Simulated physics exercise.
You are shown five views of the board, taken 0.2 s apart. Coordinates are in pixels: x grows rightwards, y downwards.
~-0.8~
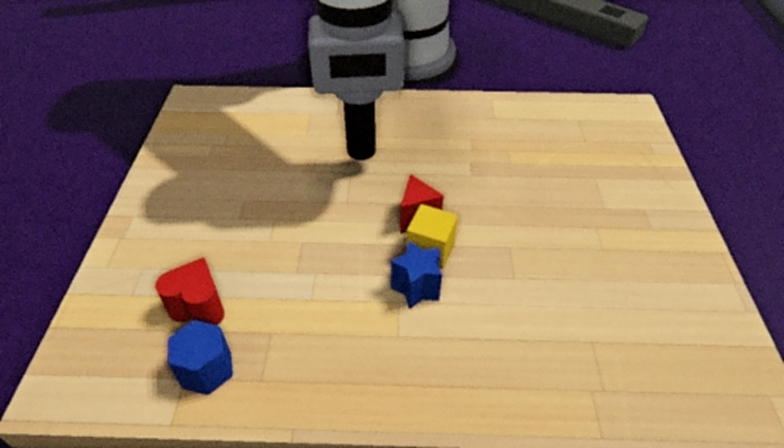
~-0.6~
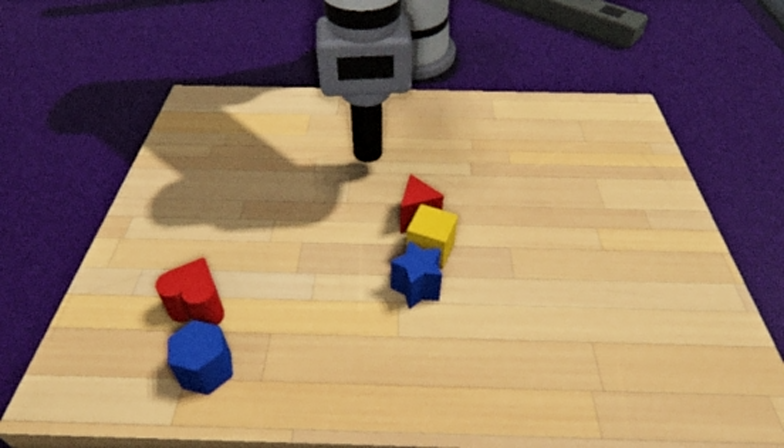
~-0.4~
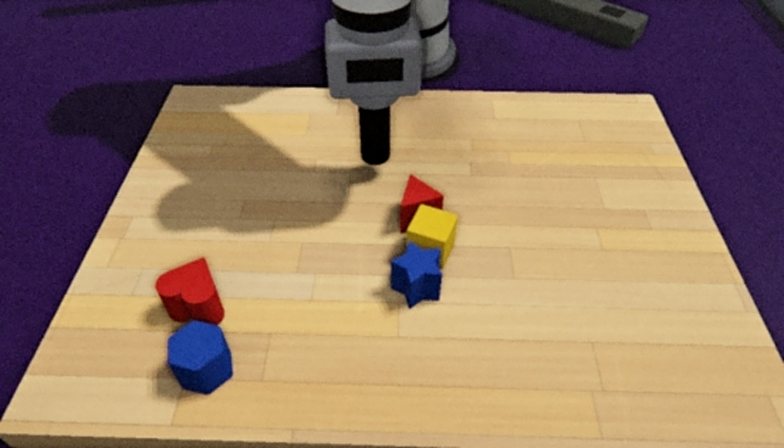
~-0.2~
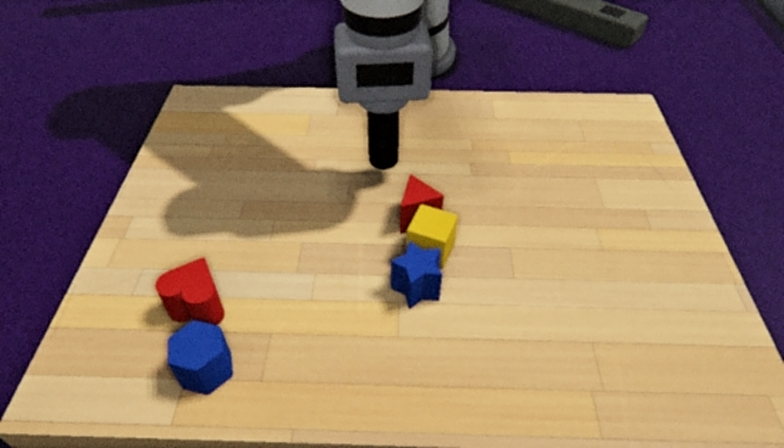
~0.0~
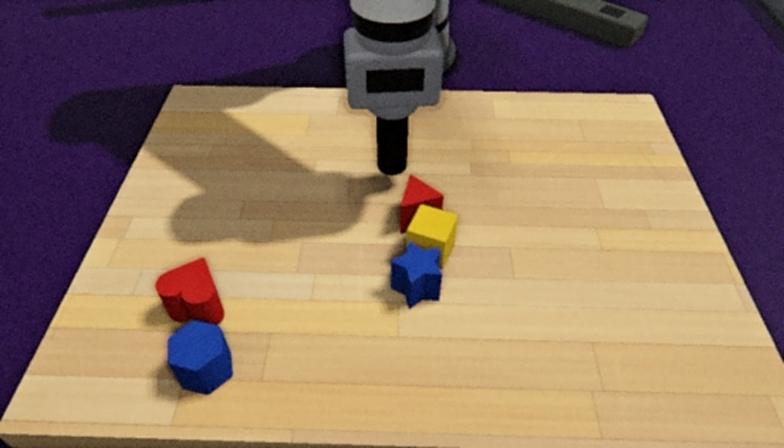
A robot arm with a black peg moved slightly right and a little nearer the red triangular piece on a wooden board, while the red, yellow and blue blocks all stayed still.
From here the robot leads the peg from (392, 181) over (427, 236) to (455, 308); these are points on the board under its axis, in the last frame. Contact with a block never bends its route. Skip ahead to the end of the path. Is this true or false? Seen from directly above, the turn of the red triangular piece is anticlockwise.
Verdict: True.
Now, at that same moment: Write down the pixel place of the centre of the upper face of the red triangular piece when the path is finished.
Expect it around (475, 229).
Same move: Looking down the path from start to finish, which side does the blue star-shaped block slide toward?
It moves over to the right.
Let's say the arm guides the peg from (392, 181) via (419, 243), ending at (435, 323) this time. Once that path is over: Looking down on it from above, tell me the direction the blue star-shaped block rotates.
Direction: Clockwise.
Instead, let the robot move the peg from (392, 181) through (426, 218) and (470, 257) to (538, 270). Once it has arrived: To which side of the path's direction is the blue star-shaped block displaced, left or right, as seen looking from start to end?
The shift goes right.
What follows on the original path. One third of the way, peg (417, 203); red triangular piece (439, 205), turned 40° clockwise; yellow square (434, 230).
Two thirds of the way, peg (439, 245); red triangular piece (473, 228), turned 15° anticlockwise; blue star-shaped block (413, 287), turned 25° clockwise; yellow square (451, 266).
At the end, peg (457, 294); red triangular piece (475, 229), turned 25° anticlockwise; blue star-shaped block (413, 299), turned 70° clockwise; yellow square (471, 316), turned 20° anticlockwise.
